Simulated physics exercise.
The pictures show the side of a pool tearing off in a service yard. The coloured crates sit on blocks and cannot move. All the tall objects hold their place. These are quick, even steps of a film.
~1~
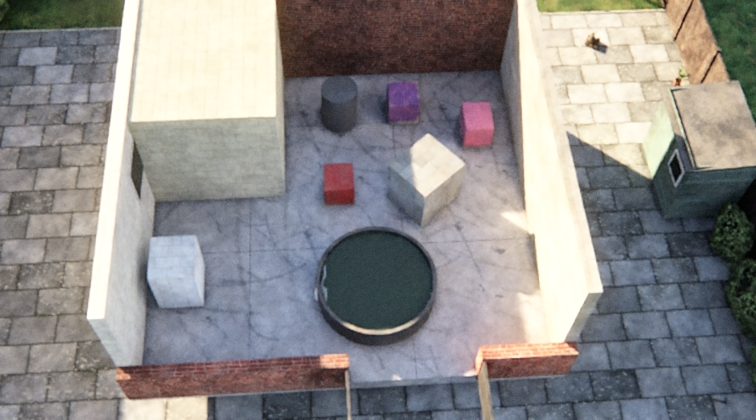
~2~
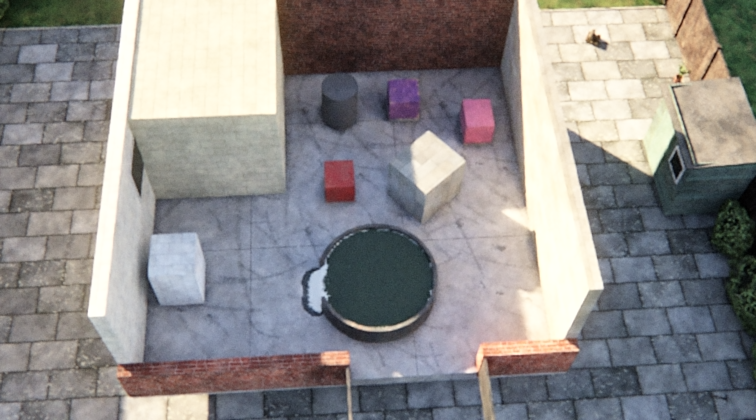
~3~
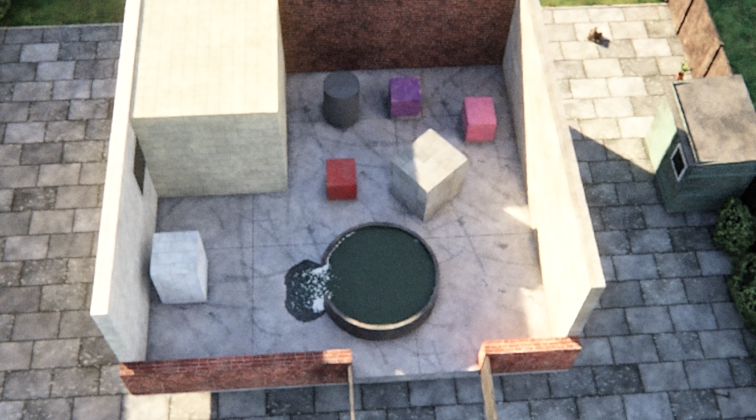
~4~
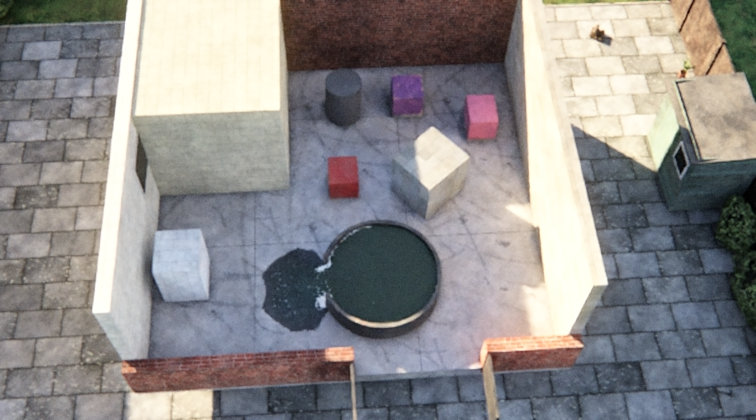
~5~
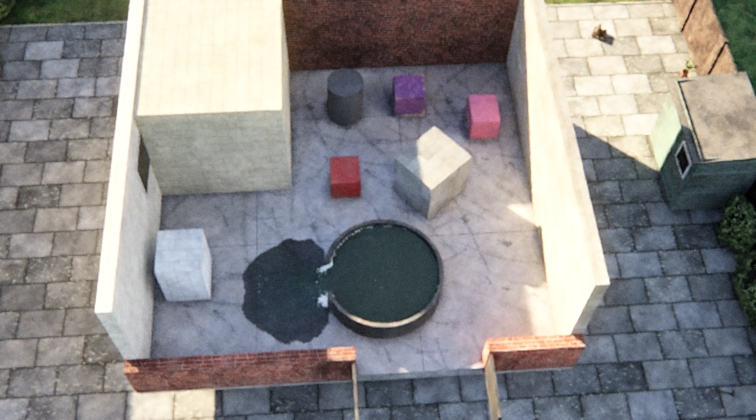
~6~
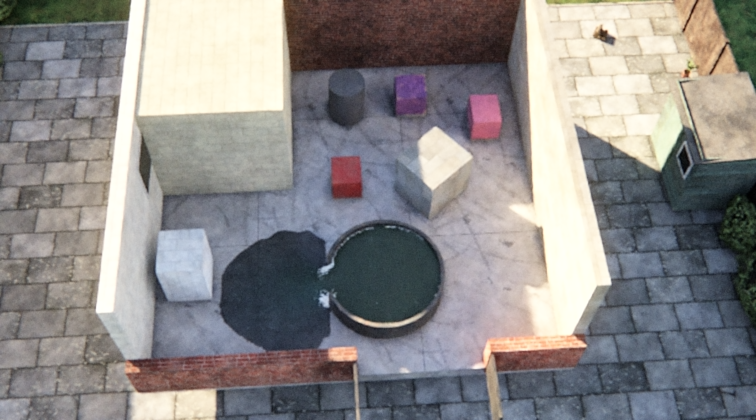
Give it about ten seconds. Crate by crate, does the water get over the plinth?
In the end: The pink crate keeps dry; the red crate is soaked; the purple crate keeps dry.
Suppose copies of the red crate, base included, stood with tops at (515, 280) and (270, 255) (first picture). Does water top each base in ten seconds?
In that order: Is spared, takes water.
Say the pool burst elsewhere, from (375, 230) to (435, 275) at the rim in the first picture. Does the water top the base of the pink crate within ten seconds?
In short: The pink one takes water.
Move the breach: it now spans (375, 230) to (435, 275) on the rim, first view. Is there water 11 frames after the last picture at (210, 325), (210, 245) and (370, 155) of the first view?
In turn: Free of water, clear, covered.
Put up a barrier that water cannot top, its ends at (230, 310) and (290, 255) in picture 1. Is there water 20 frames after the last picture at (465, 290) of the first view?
Answer: Free of water.
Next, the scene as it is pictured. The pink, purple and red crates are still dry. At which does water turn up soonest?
That is the red one.
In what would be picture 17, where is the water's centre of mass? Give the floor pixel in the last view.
Near (332, 288).
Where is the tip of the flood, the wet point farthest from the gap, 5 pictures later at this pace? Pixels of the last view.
Roughly at (154, 328).
A moment on, water covers 20 % of the floor; the pink crate not reached, the red crate not reached, the purple crate not reached.
Next, water covers 25 % of the floor; the pink crate not reached, the red crate not reached, the purple crate not reached.
Then, water covers 25 % of the floor; the pink crate not reached, the red crate not reached, the purple crate not reached.
Later, water covers 35 % of the floor; the pink crate not reached, the red crate water round its plinth, the purple crate not reached.
In the end, water covers 55 % of the floor; the pink crate stayed above the water, the red crate was topped, the purple crate stayed above the water.
